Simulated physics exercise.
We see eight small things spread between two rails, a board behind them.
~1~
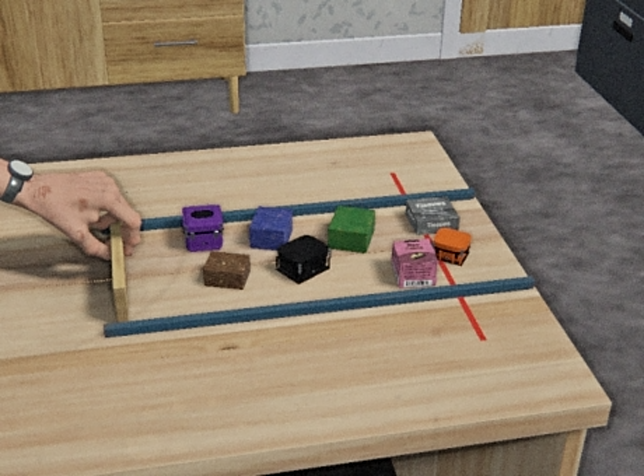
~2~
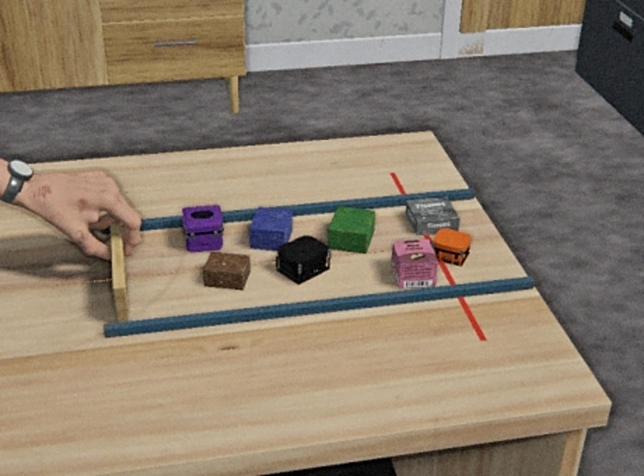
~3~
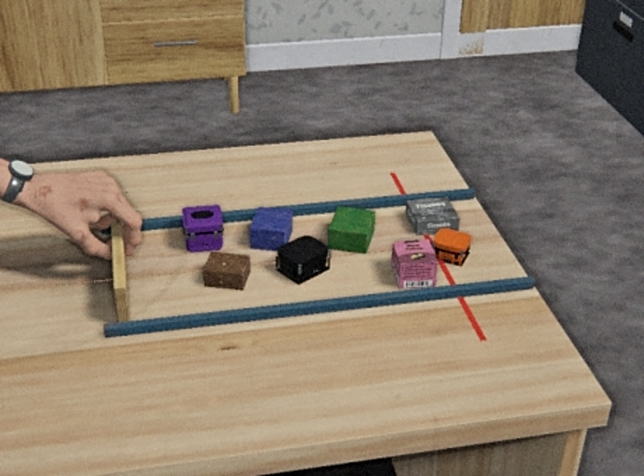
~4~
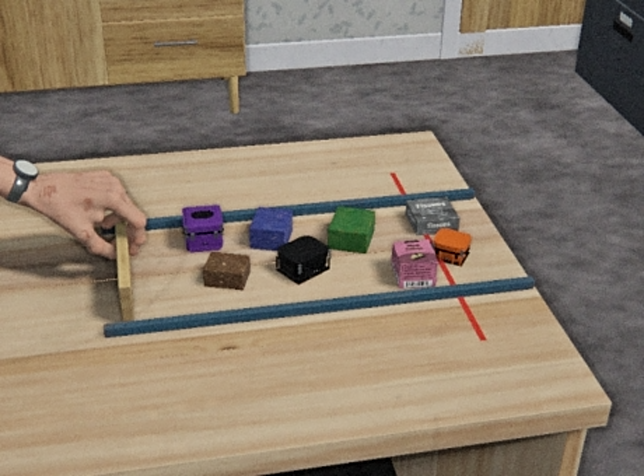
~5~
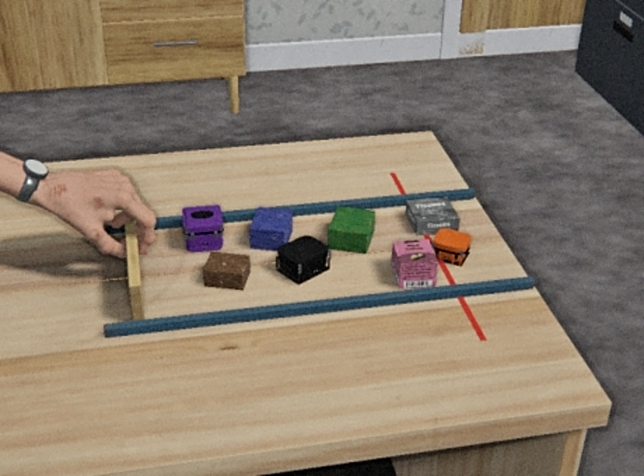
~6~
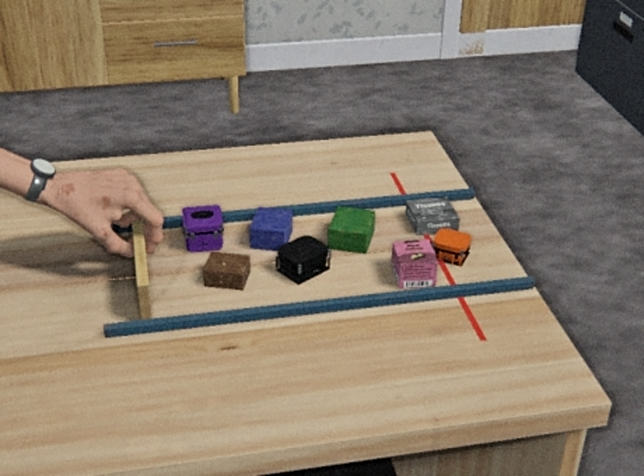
A hand wearing a watch holds a wooden board still between two blue rails, then slides it slightly right toward eight small coloured boxes and blocks, which stay unmoved on the table, some near a red line.
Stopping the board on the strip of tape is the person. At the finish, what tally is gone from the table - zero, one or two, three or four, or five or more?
The tally gone is three or four.
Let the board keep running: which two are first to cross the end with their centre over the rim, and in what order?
It's the grey box and then the orange case.
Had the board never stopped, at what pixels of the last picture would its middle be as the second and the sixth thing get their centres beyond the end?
I'd say close to (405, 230), then close to (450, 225).
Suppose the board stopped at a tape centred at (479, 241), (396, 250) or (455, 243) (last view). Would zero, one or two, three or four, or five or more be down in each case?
So, taking them in turn, I'd give five or more; either one or two; 5 or more.
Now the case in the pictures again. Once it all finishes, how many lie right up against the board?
Contact count: 2.
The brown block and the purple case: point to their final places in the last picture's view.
Roughly (455, 243), and the other roughly (436, 206).
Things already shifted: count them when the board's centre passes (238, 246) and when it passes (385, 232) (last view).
The count reaches 4 first and 8 second.
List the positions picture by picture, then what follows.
Orange case (451, 247); grey box (432, 215); pink box (414, 263); board (119, 258); tape (432, 246), in the first picture.
Grey box (432, 216); black case (303, 260), in the second picture.
Pink box (414, 264); board (119, 258), in the third picture.
Orange case (451, 248); brown block (227, 271), in the fourth picture.
Grey box (432, 216); blue block (272, 229), in the fifth picture.
Orange case (451, 248); grey box (432, 216); pink box (414, 264); board (141, 256); tape (432, 246), in the sixth picture.
A little later, none off yet; orange case at rest near (451, 248); grey box at rest near (432, 216); pink box at rest near (414, 264).
When it is over, the number that fall off is three or four; down, green block, pink box, grey box and orange case.
